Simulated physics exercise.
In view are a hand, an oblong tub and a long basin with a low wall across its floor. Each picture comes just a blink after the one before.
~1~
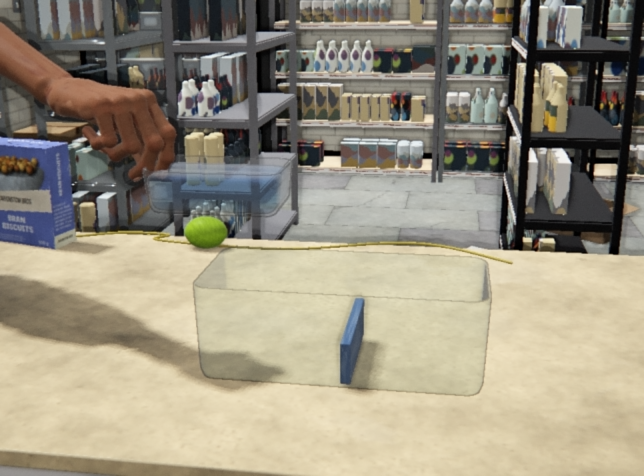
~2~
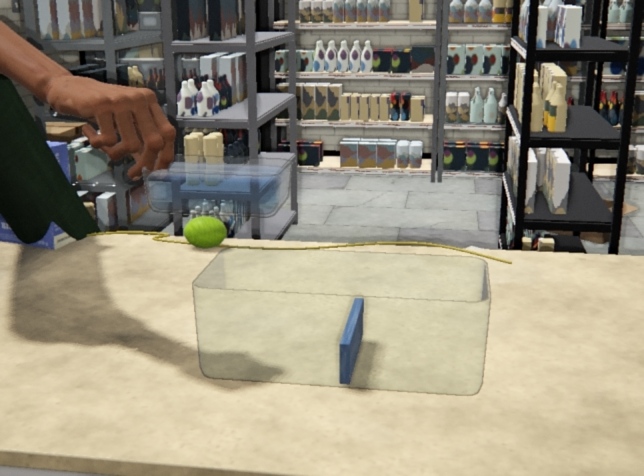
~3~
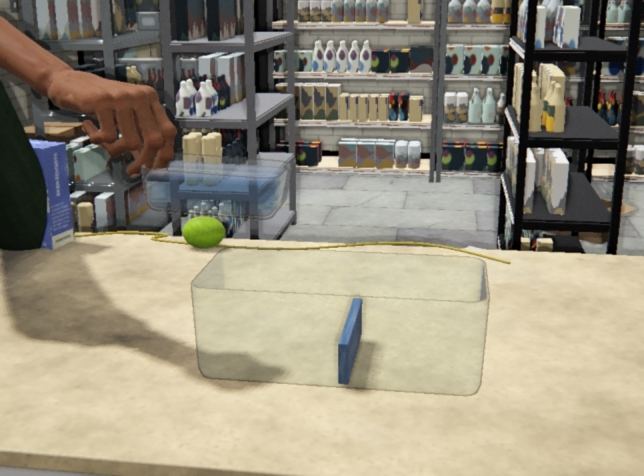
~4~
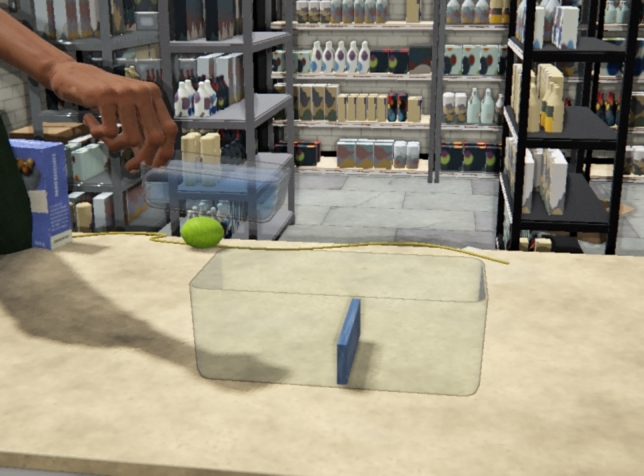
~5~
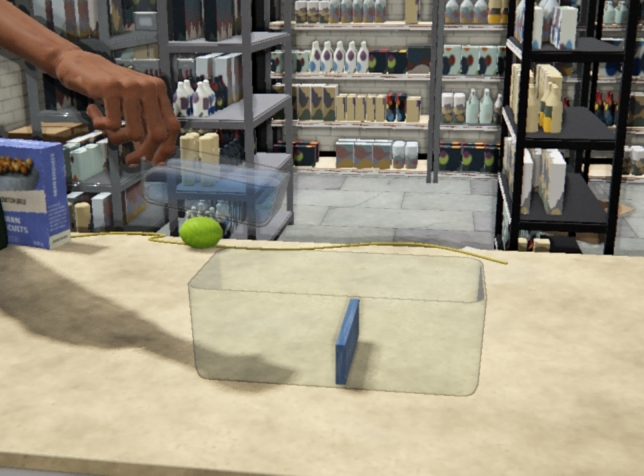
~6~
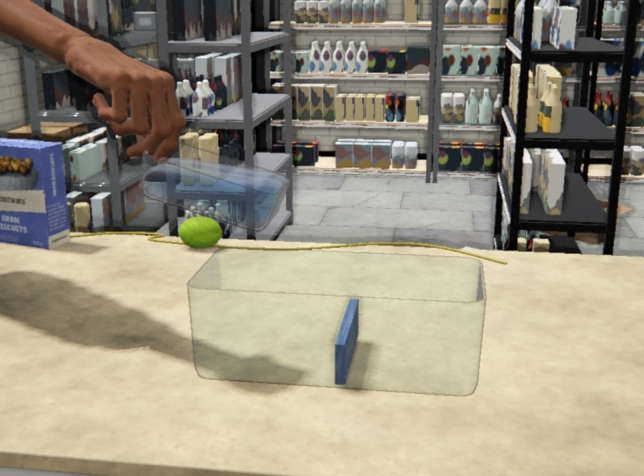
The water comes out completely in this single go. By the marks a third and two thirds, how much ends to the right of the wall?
The share right of the wall is left smaller than one third.
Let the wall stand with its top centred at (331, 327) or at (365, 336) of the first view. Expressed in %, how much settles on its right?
Well, it's close to 60 per cent for the first one, then 10 per cent for the other.
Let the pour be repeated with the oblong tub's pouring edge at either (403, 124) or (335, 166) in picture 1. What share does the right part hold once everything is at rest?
Estimate, in order: 80 and 80 per cent.
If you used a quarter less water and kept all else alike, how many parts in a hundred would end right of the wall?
0 per cent.
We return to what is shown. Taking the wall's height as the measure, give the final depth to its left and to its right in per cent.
Left part: 40 per cent; right part: 0.
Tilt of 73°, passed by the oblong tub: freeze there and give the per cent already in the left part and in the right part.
I'd put the left part near 50 per cent and the right part near 5.
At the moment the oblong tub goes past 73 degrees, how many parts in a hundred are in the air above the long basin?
Some 35 per cent.
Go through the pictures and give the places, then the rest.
In the first picture, it leans 0°; its right rim is at (286, 169); the water meets the walls at (158, 169) and (285, 173); the long basin's rim runs from (209, 267) to (489, 280); the wall's top is at (353, 321).
In the second picture, it leans 1°; its right rim is at (286, 170); the water meets the walls at (157, 168) and (285, 173).
In the third picture, it leans 3°; its right rim is at (285, 172); the water meets the walls at (156, 168) and (284, 175).
In the fourth picture, it leans 6°; its right rim is at (284, 176); the water meets the walls at (156, 167) and (284, 177).
In the fifth picture, it leans 10°; its right rim is at (284, 182); the water meets the walls at (156, 166) and (284, 178).
In the sixth picture, it leans 16°; its right rim is at (283, 188); the water meets the walls at (155, 165) and (283, 183); 2 per cent is over the edge.
A moment on, the oblong tub is tipped part way and 15 per cent is still to pour, 48 is left of the wall and 4 right of it.
Next, the oblong tub is tipped on its side and 3 per cent is still to pour, 86 is left of the wall and 7 right of it.
Then the oblong tub is tipped on its side and 0 per cent is still to pour, 90 is left of the wall and 8 right of it.
Later the oblong tub is tipped on its side and 0 per cent is still to pour, 90 is left of the wall and 8 right of it.
Finally, 90 per cent lies left of the wall, 8 right of it and 3 outside.
